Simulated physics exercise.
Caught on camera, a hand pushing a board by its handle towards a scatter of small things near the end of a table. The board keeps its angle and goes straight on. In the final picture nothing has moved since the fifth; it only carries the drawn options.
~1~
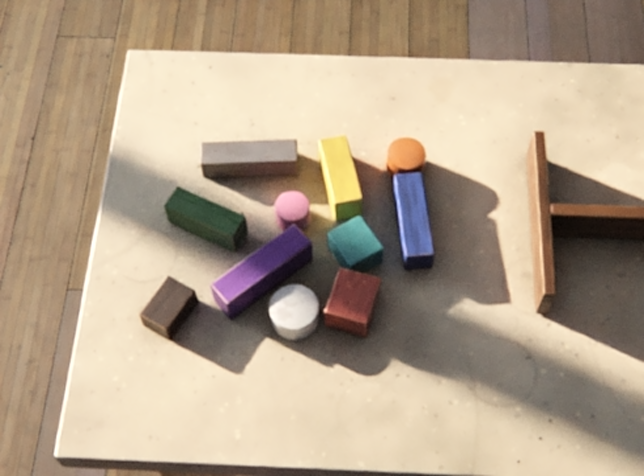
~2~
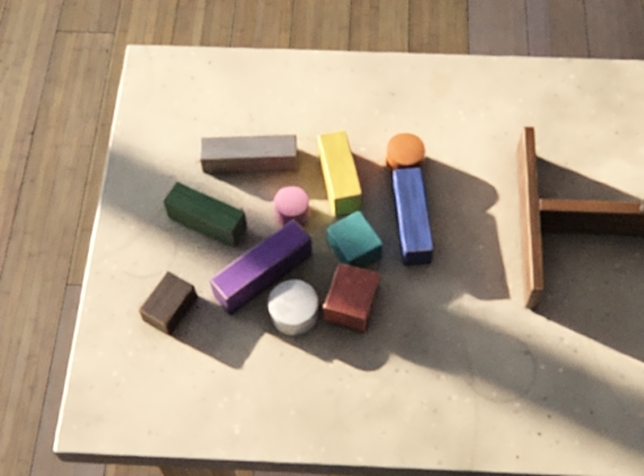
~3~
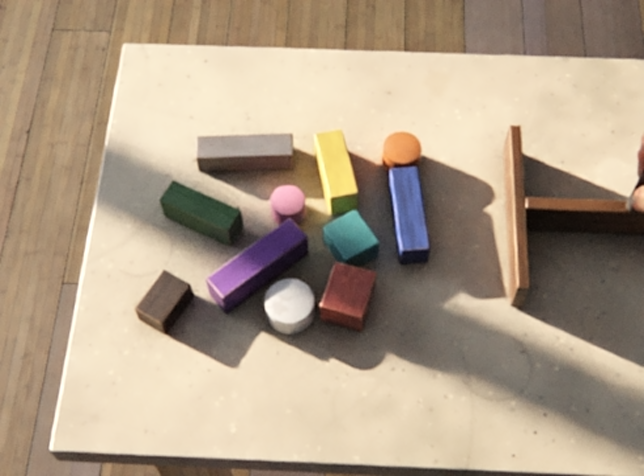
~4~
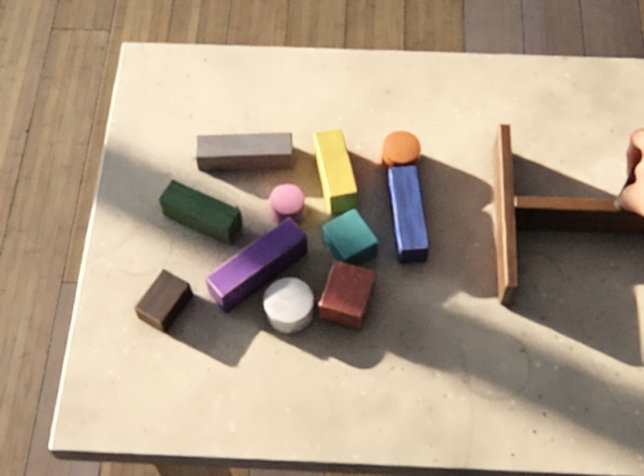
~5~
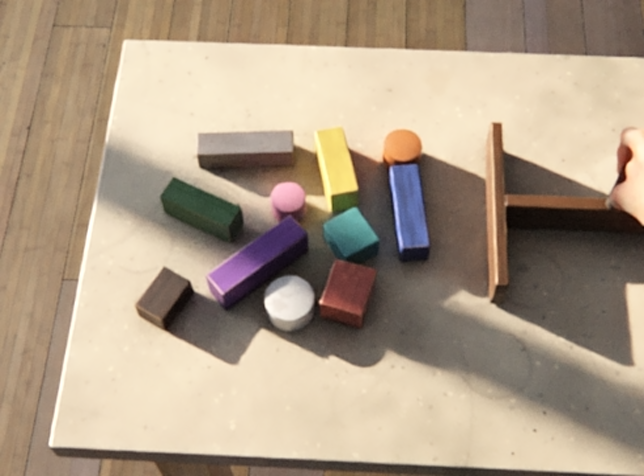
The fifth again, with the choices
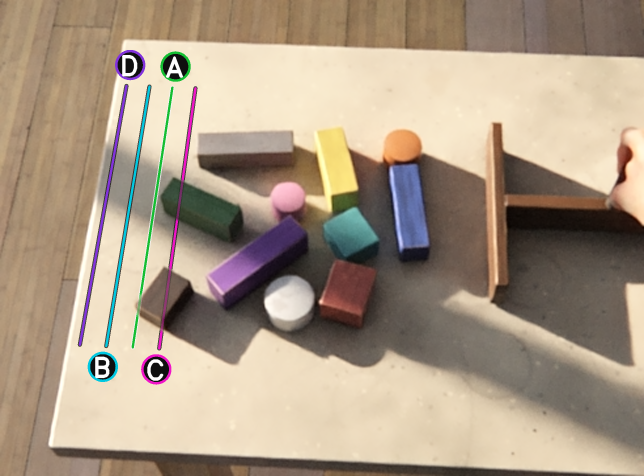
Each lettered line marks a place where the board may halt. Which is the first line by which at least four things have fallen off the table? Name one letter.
At least to B.
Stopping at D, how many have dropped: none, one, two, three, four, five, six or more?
Six or more.
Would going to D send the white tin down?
No.
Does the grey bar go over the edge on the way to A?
Yes.
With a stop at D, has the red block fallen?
No.
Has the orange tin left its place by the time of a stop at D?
By then, yes.
On the marked copy, A at (154, 208); B at (129, 207); C at (179, 209); D at (105, 206).
Taking B. A third of the way, board (365, 194); orange tin (342, 150); red block (334, 297).
Two thirds of the way, board (233, 189); grey bar (120, 148); green bar (118, 208).
When it is over, board (127, 185); green bar over the edge; yellow bar over the edge; six fallen.
As for the rest, A drops only three; C drops only two; D drops eight, but is farther than needed.
